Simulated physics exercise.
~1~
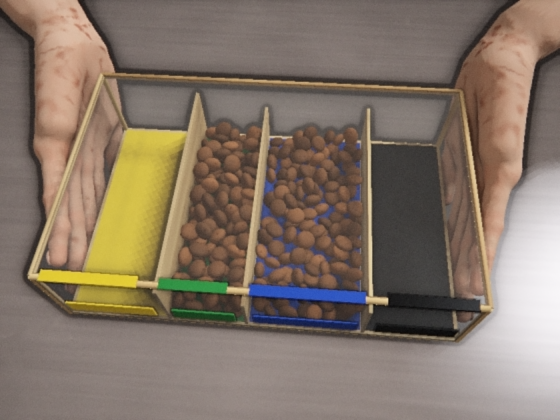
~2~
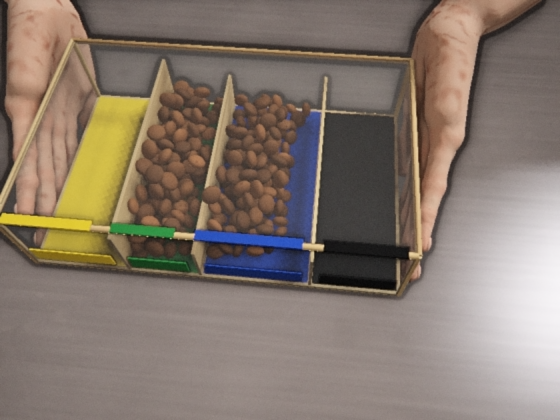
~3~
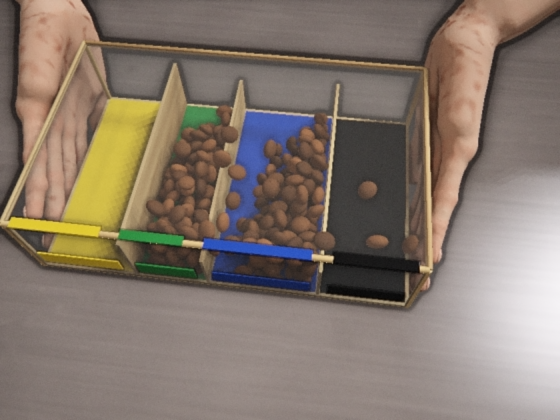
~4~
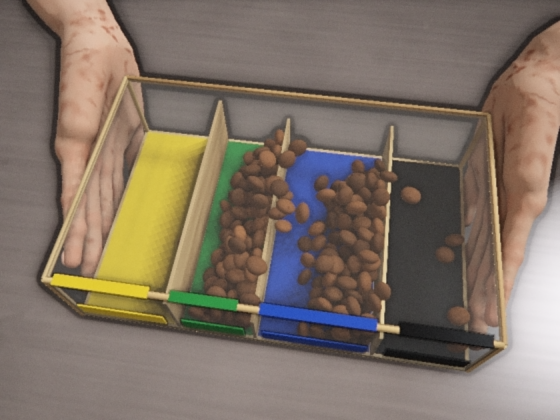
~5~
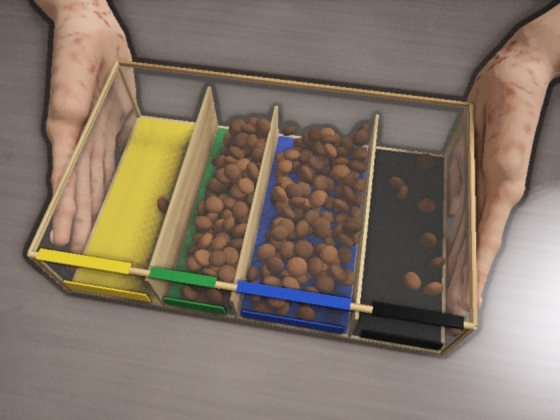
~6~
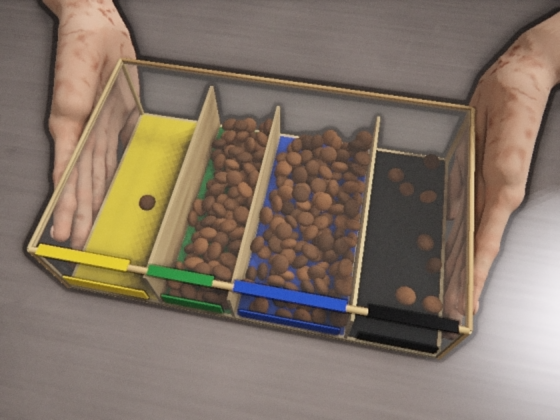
At the start, two hands hold a clear box by its ends, with brown kibble filling the green and blue compartments while the yellow and black ones sit empty. The hands shift the box up and to the left, and the pieces stay between their dividers. As the box moves back to the right and down, the kibble slides about and a few pieces land in the black compartment. The box then eases slightly up and left and comes to rest. At the end, most pieces fill green and blue, several lie scattered in black, and a lone piece sits in yellow.
